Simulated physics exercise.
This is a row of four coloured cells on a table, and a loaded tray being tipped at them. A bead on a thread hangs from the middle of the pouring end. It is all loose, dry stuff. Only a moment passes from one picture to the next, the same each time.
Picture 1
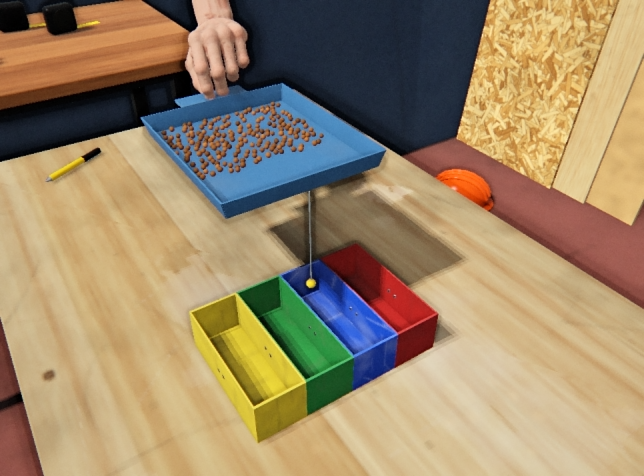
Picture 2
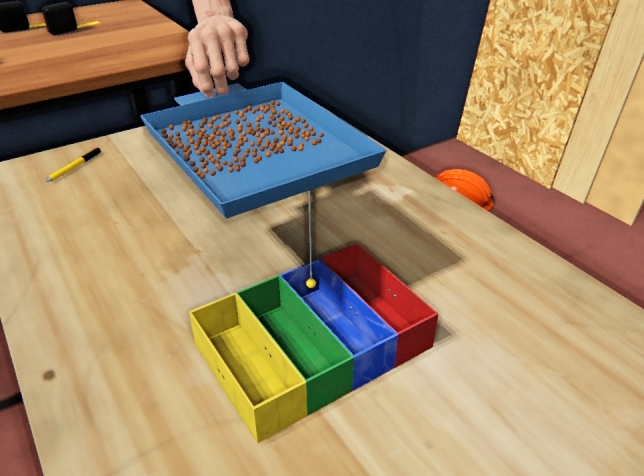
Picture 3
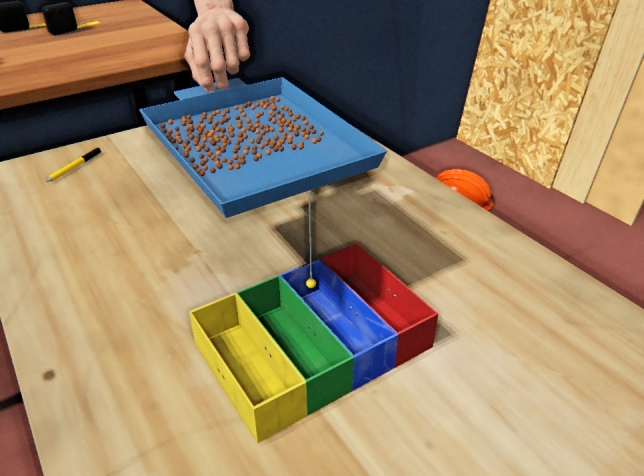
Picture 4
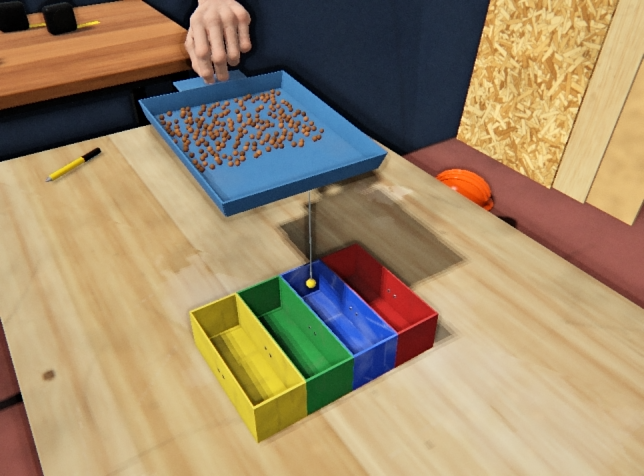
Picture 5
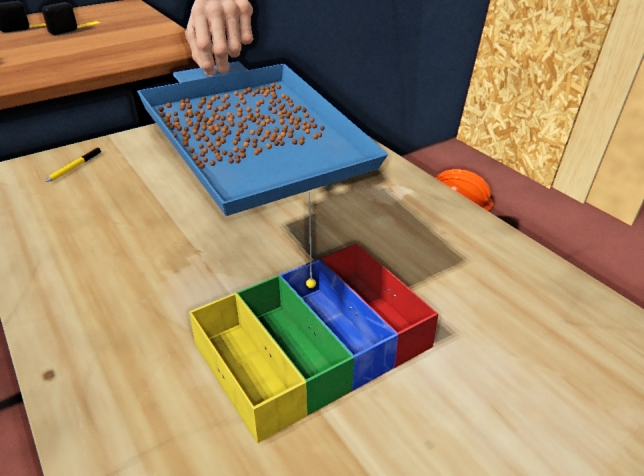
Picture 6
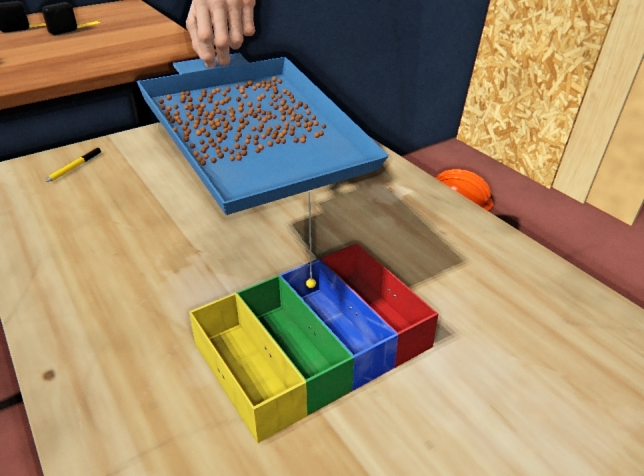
A blue tray scattered with small brown balls hangs above a pale wooden table, seen from above at an angle by a still camera. Below it sit four open cells, yellow, green, blue and red from left to right, with a yellow bead on a thread over the blue one, and a pen lies left. A hand at the tray's back edge slowly raises that side, tilting the tray slightly, while the balls stay spread out.
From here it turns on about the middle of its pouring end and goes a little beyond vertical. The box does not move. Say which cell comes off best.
The red cell gets the most.
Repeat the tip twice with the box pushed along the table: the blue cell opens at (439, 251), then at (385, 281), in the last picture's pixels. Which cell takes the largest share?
In turn: The yellow cell; the blue cell.
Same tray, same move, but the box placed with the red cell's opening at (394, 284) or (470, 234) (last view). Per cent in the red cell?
Roughly 60 per cent, and 0 per cent.
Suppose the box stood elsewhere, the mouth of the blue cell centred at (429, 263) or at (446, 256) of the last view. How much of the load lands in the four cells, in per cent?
Near 90 % and 80 %.
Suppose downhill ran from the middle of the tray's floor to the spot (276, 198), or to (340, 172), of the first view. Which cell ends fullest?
First the yellow one, then red.
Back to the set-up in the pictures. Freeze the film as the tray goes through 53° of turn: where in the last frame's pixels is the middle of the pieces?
Near (331, 172).
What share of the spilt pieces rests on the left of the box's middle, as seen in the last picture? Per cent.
Near 0 %.
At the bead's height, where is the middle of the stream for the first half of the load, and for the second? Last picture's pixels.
At about (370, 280), then at (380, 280).
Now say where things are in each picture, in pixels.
Corners of the pouring end near (224, 200) and (379, 149), level; middle of the load near (241, 140), cereal balls; bead on its thread near (311, 283); yellow cell near (281, 409); green cell near (330, 383); blue cell near (375, 359); red cell near (416, 337), in the first picture.
Corners of the pouring end near (224, 199) and (379, 149), level; middle of the load near (241, 138), in the second picture.
Corners of the pouring end near (225, 199) and (380, 150), tipped barely, lowest at the right corner; middle of the load near (240, 135), in the third picture.
Corners of the pouring end near (225, 199) and (381, 151), tipped a little, lowest at the right corner; middle of the load near (240, 130), in the fourth picture.
Corners of the pouring end near (226, 198) and (381, 153), tipped a little, lowest at the right corner; middle of the load near (240, 125), in the fifth picture.
Corners of the pouring end near (227, 198) and (382, 154), tipped a little, lowest at the right corner; middle of the load near (242, 120); yellow cell near (281, 409); green cell near (330, 383); blue cell near (375, 359); red cell near (416, 337), in the sixth picture.
Shortly afterwards, tray tipped steeply; the whole lot on the tray.
Next, tray tipped right over; the bulk on the tray; only a few in the red cell; a little falling or outside the box.
Some moments later, tray tipped past a quarter turn; near two thirds in the red cell; near a quarter in the blue cell; only a few in the green cell; a little falling or outside the box.
In the end, tray tipped past a quarter turn; near two thirds in the red cell; near a quarter in the blue cell; only a few in the green cell; none at all in the yellow cell; a little outside the box.
